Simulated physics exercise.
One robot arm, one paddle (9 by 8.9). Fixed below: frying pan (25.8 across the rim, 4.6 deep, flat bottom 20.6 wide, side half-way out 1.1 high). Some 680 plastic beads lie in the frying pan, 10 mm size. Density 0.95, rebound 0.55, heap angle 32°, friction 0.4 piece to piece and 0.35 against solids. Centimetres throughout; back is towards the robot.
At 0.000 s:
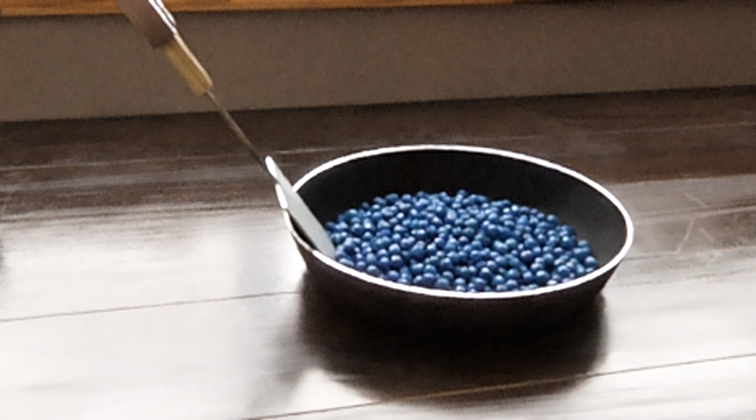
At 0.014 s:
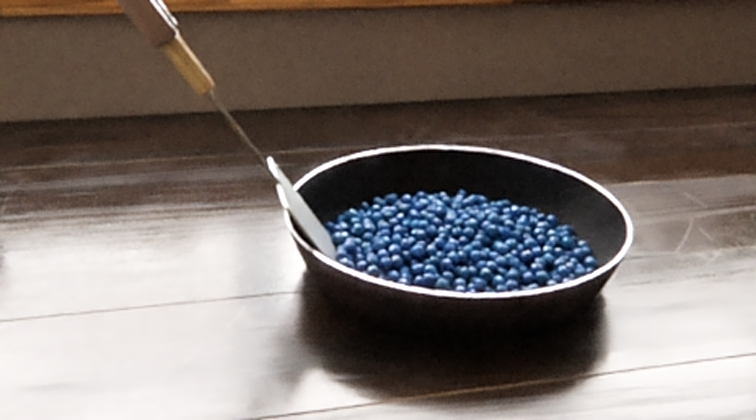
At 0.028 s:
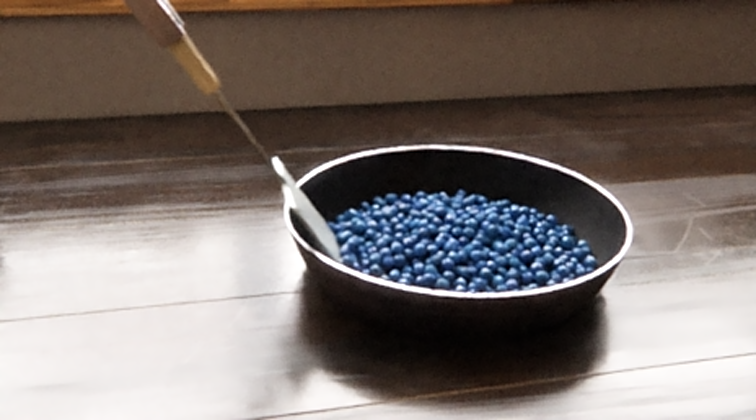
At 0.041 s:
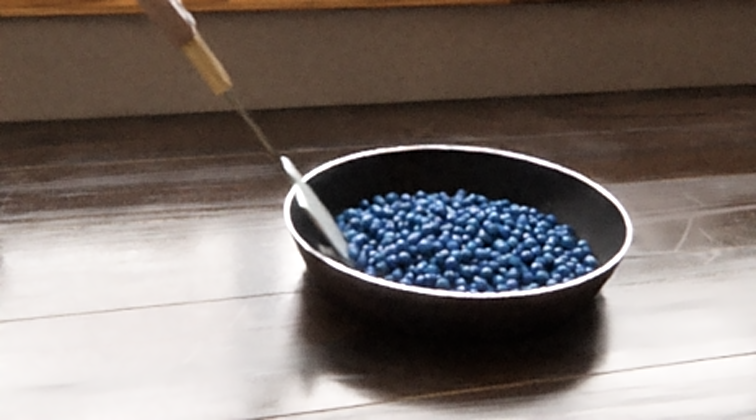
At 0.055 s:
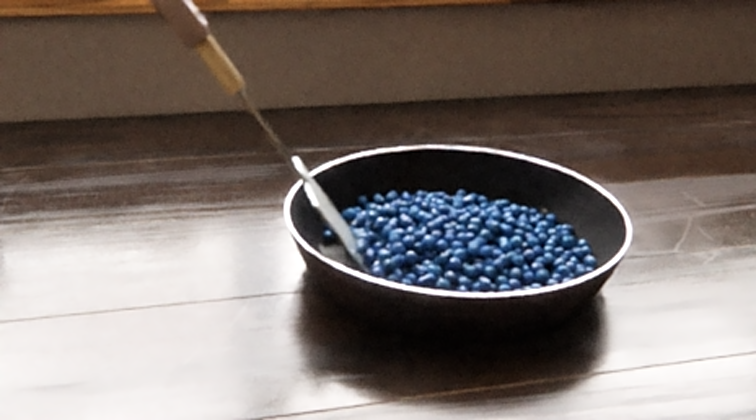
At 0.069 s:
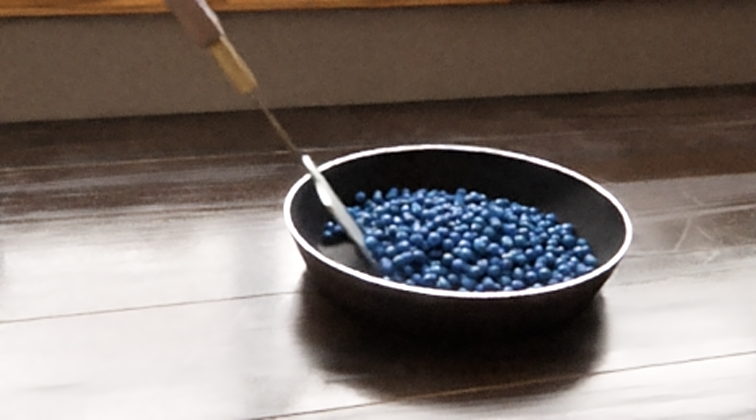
The video shows a dark frying pan of small blue beads on a dark wooden surface, with a slanted paddle at its left side; the paddle moves a short way right, pushing nearby beads and exposing some of the pan's bottom.
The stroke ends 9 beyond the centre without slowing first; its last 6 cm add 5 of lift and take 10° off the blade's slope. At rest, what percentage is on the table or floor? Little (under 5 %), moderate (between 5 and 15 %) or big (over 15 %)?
Share on the table or floor: Moderate (between 5 and 15 %).
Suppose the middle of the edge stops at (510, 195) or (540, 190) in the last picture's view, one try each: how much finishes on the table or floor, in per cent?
Some 0 and 0 per cent.
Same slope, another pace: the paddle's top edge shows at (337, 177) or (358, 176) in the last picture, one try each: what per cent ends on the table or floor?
About 15 and 25 per cent.
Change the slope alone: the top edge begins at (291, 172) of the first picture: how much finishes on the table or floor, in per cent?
About 5 per cent.
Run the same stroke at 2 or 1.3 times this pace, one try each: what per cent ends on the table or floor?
Some 20 and 15 per cent.
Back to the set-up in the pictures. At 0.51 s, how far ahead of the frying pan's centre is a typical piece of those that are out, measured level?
Some 18 cm.
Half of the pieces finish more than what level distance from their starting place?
About 4 cm.
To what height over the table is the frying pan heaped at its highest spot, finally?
Some 5.0 cm.
After 0.16 s, sloping 57°, highest piece 4 above the table; 676 in the frying pan.
After 0.26 s, sloping 54°, highest piece 6 above the table; 676 in the frying pan.
After 0.51 s, sloping 47°, highest piece 5 above the table; 620 in the frying pan, 55 on the table or floor, 1 on the blade or in flight.
After 1.56 s, sloping 47°, highest piece 5 above the table; 620 in the frying pan, 56 on the table or floor.
In the end, 620 in the frying pan, 56 on the table or floor. That is 8 % on the table or floor.
